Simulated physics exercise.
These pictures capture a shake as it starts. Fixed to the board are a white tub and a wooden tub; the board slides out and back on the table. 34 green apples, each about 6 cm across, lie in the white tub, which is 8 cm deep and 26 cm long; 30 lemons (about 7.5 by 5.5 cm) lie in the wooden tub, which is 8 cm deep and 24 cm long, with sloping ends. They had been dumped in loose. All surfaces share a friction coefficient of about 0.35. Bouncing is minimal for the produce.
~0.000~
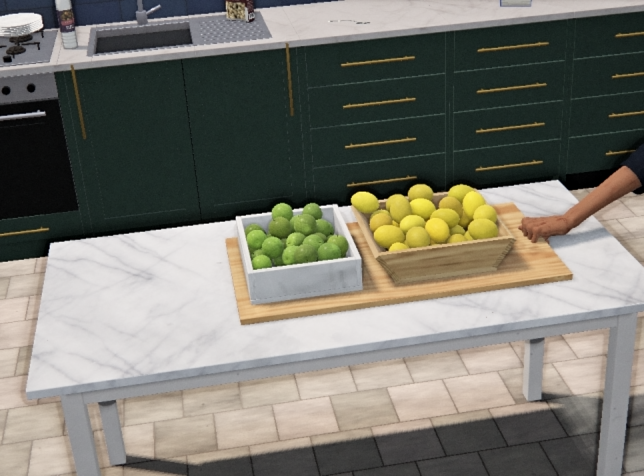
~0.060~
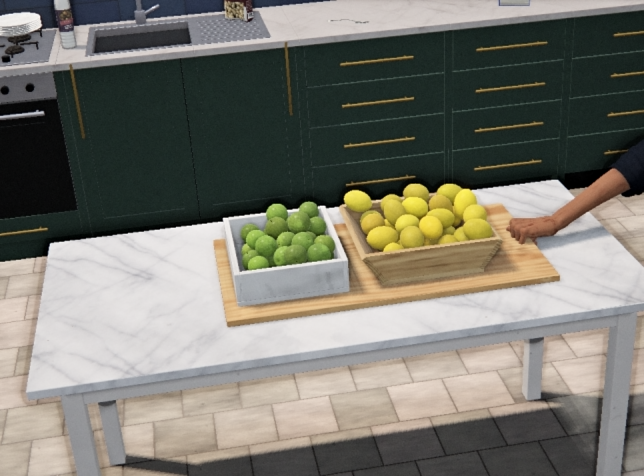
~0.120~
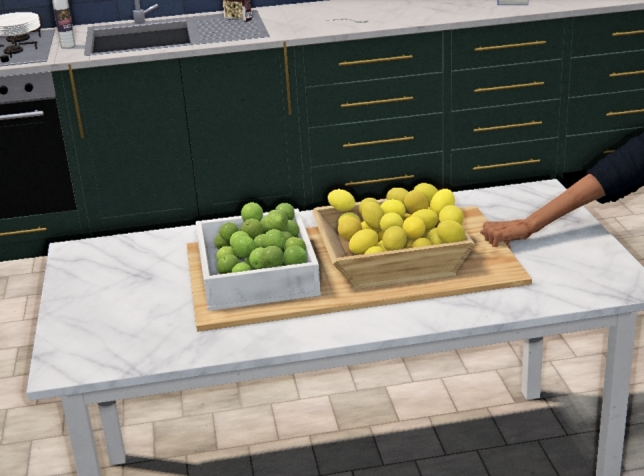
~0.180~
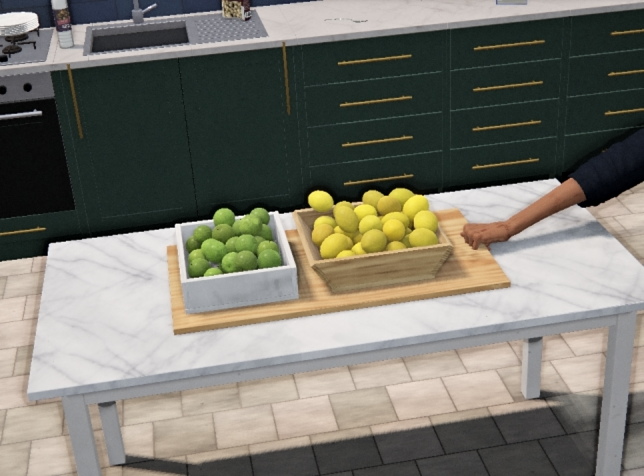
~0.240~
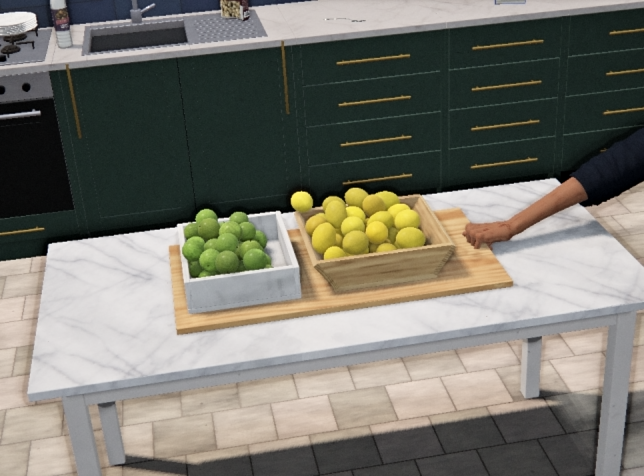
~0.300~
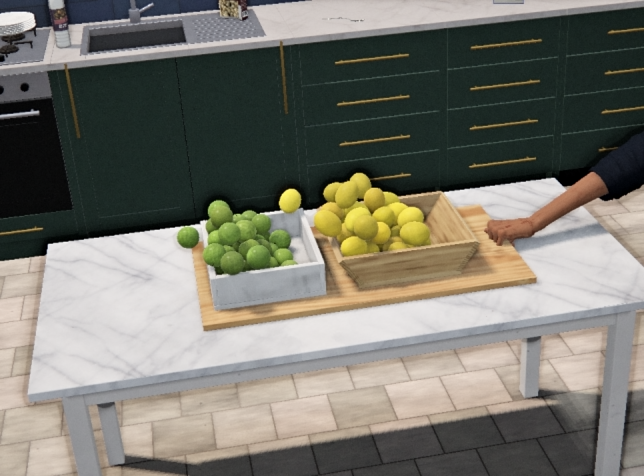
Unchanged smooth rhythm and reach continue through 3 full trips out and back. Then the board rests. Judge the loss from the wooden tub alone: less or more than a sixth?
The escaped fraction climbs past a sixth.
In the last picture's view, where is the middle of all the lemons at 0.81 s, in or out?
Their middle is at about (397, 233).
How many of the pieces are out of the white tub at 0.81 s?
At that moment the white tub count out stands near 8.
After 0.53 s, the white tub is down by 4 of 34 and the wooden tub is down by 7 of 30.
After 0.81 s, the white tub is down by 8 of 34 and the wooden tub is down by 10 of 30.
After 1.21 s, the white tub is down by 10 of 34 and the wooden tub is down by 12 of 30.
When it is over (at 1.73 s), the white tub is down by 10 of 34 and the wooden tub is down by 13 of 30. Asked share, 13 of 30, 43 per cent.
